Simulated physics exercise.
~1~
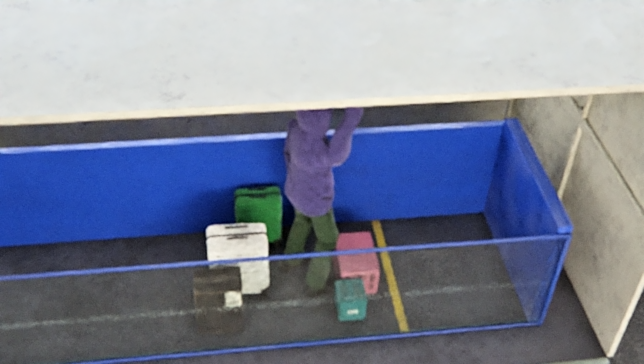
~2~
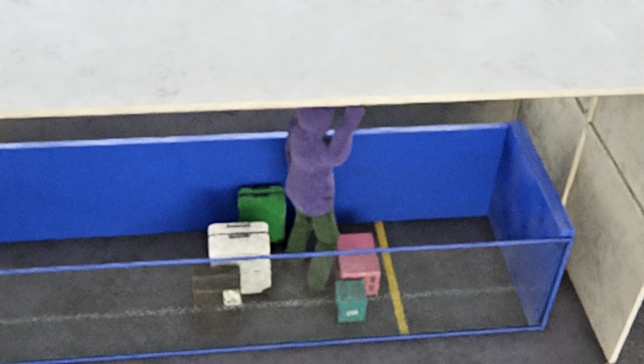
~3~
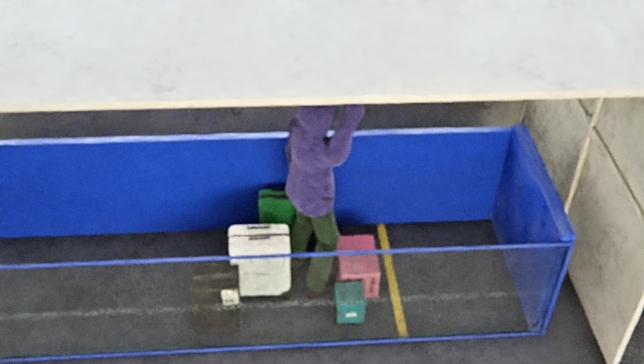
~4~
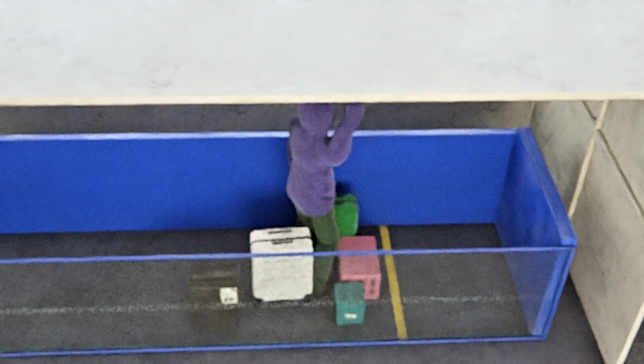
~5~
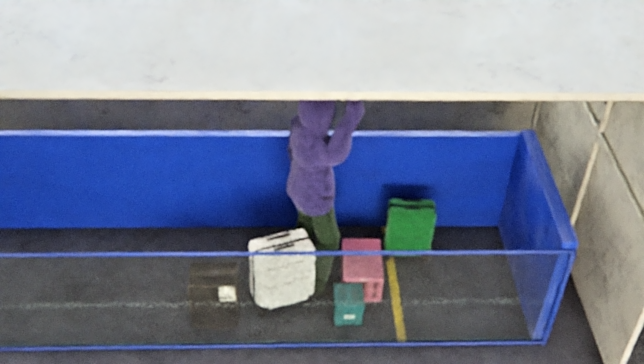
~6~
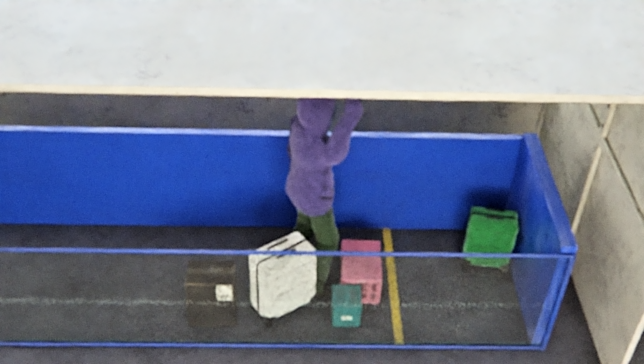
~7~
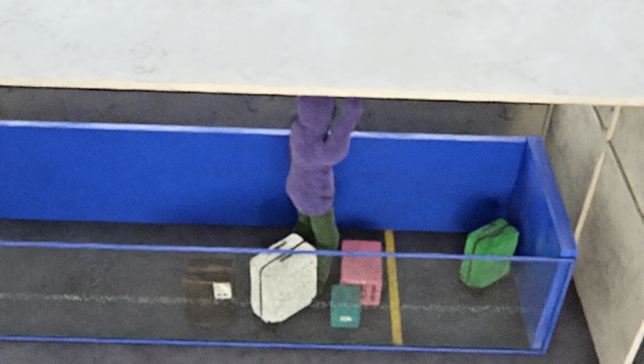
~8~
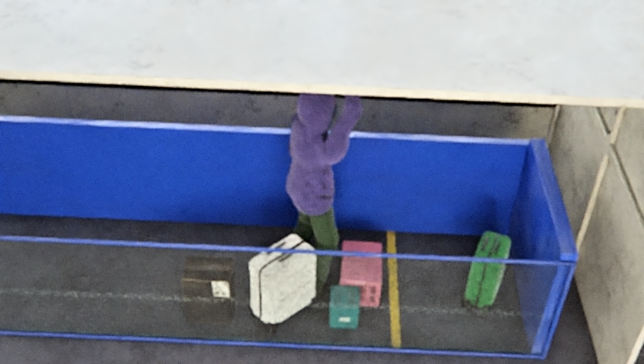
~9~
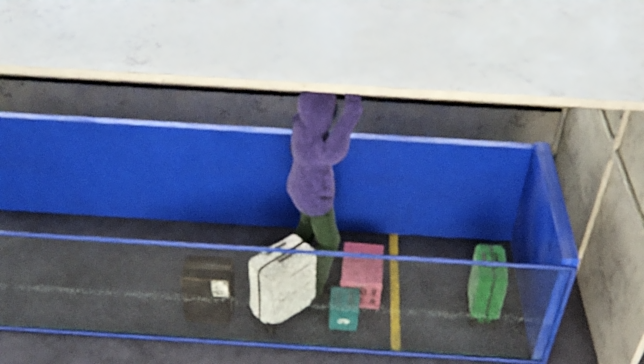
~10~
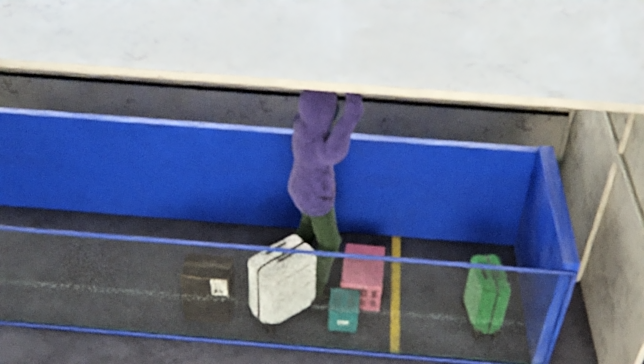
A small green wheeled case and a big white one stand upright beside a person in purple, who holds on with raised arms inside a blue-walled bay. Both cases roll to the right, the green one passing behind the person's legs. The white case soon stops its rightward roll and turns slightly near the pink crate and teal tub. The green case continues across the yellow line towards the right end, then turns and rolls to the near side. It ends upright past the line, while the white case, dark pack, crate and tub remain short of it.
